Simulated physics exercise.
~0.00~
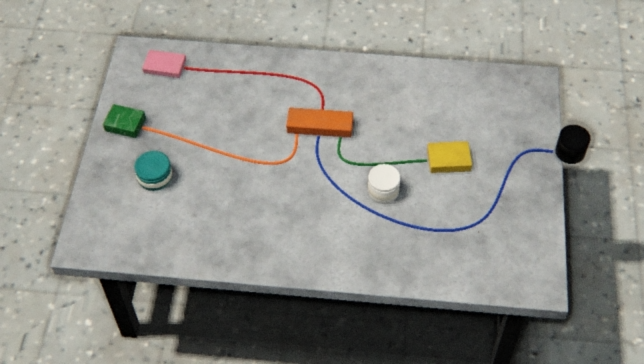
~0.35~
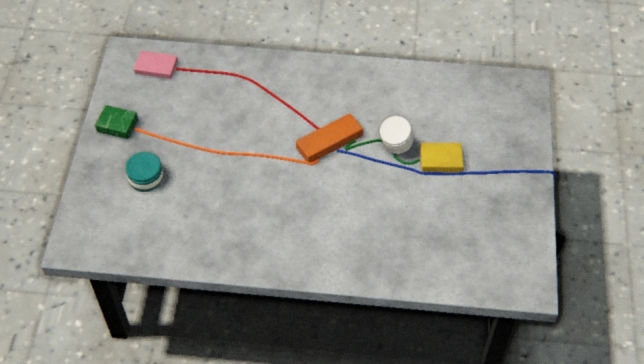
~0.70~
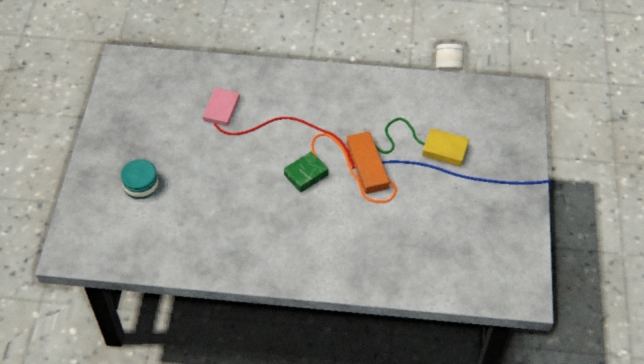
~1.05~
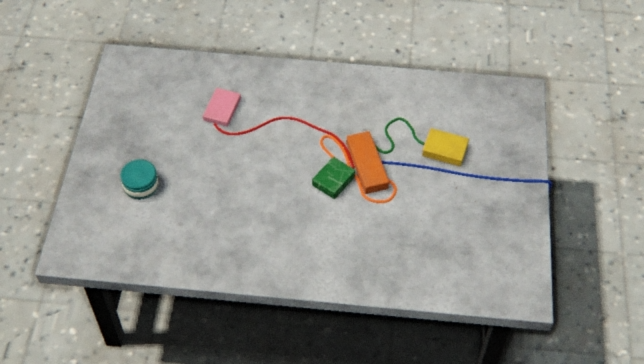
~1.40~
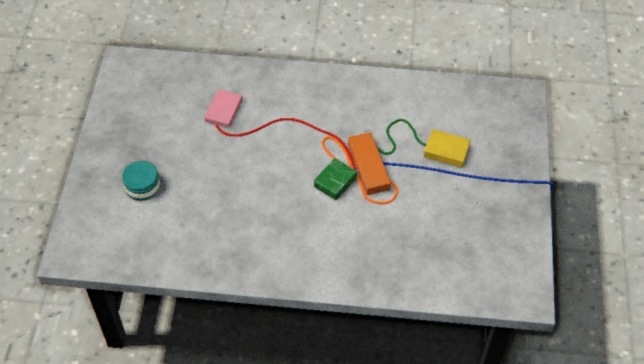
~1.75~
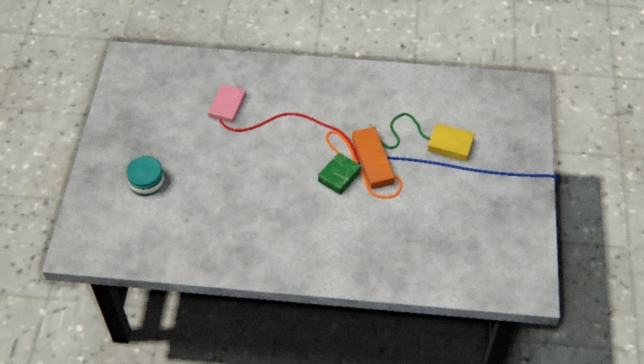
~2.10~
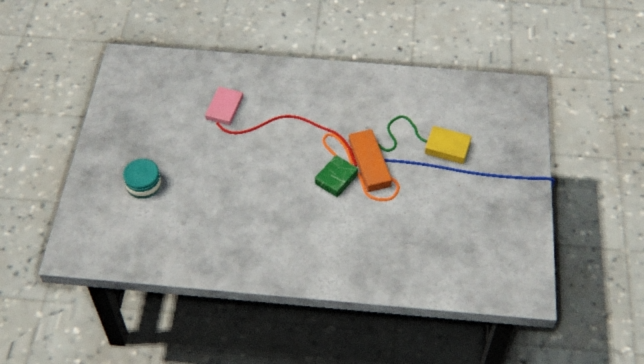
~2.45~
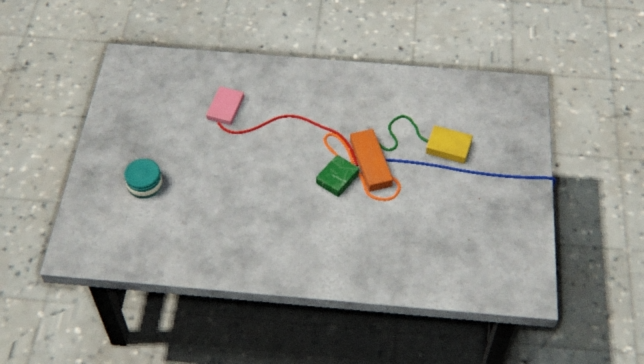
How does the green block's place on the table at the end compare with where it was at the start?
It started near the left edge, above the teal tin and well away from the orange strip. By the end it was farther right and a little nearer the front, resting just to the left of the strip.
